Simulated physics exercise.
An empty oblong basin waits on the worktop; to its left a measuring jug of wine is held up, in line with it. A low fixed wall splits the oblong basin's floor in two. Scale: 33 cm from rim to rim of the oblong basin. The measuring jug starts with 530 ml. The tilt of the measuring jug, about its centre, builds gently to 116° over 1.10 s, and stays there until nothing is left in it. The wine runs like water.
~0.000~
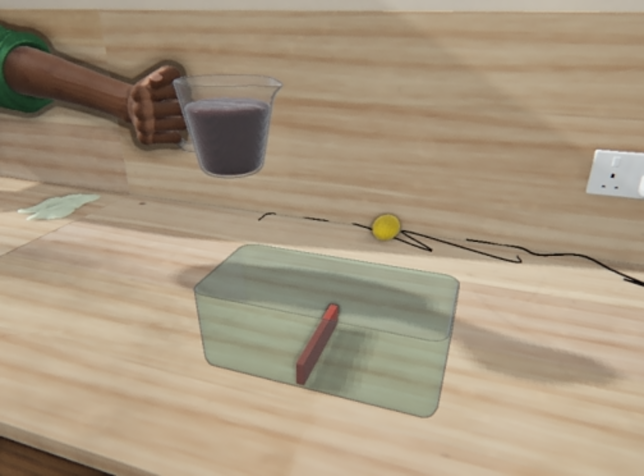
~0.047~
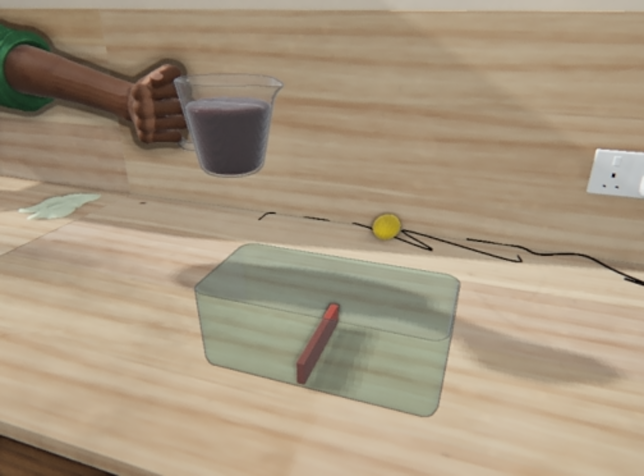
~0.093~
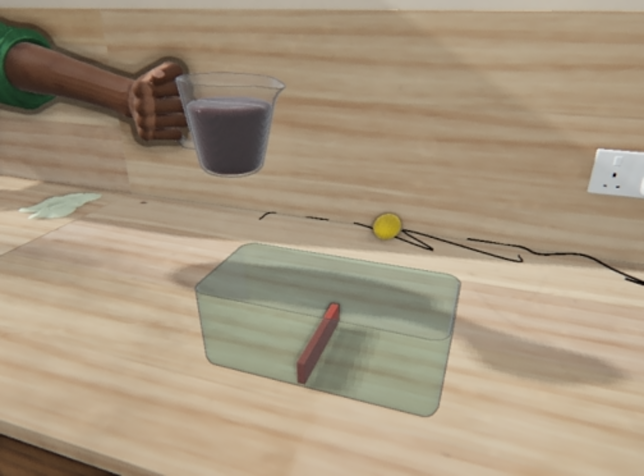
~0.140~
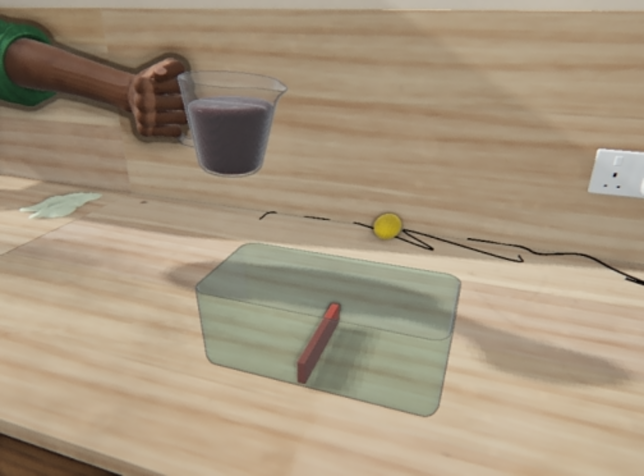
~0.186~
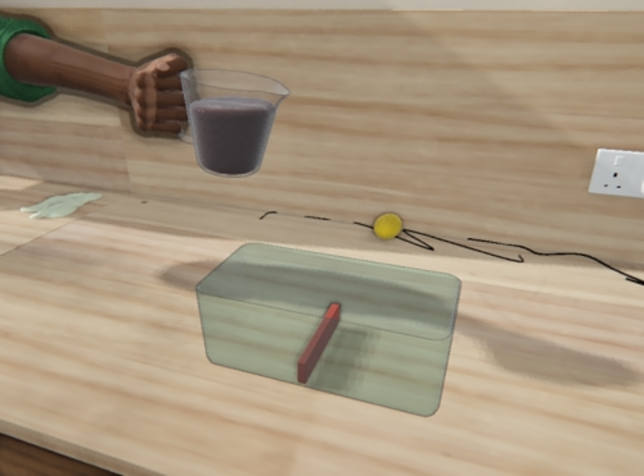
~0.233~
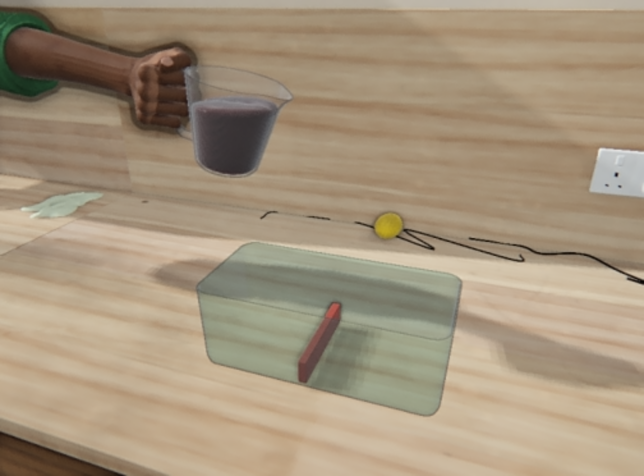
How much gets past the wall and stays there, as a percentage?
Roughly 78 per cent is past the wall.
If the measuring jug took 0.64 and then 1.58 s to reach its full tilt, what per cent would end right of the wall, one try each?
First 55, then 80 per cent.
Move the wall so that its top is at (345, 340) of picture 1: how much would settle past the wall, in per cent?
In that case some 30 per cent.
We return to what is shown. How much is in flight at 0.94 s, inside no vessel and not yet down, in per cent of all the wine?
Some 22 per cent.
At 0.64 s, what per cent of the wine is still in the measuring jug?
Some 72 per cent.
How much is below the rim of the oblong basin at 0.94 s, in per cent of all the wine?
Near 70 in a hundred.
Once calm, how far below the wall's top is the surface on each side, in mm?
Left about 30 mm, right about 18 mm.
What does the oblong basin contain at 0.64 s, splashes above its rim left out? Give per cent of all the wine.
About 2 per cent.
After 0.64 s the tilt is 73° and 73 per cent is still to pour, 0 is left of the wall and 2 right of it.
After 0.94 s the tilt is 110° and 8 per cent is still to pour, 6 is left of the wall and 65 right of it.
After 1.26 s the tilt is 116° and 0 per cent is still to pour, 19 is left of the wall and 79 right of it.
After 1.60 s the tilt is 116° and 0 per cent is still to pour, 20 is left of the wall and 78 right of it.
In the end 20 per cent lies left of the wall, 78 right of it and 2 outside.
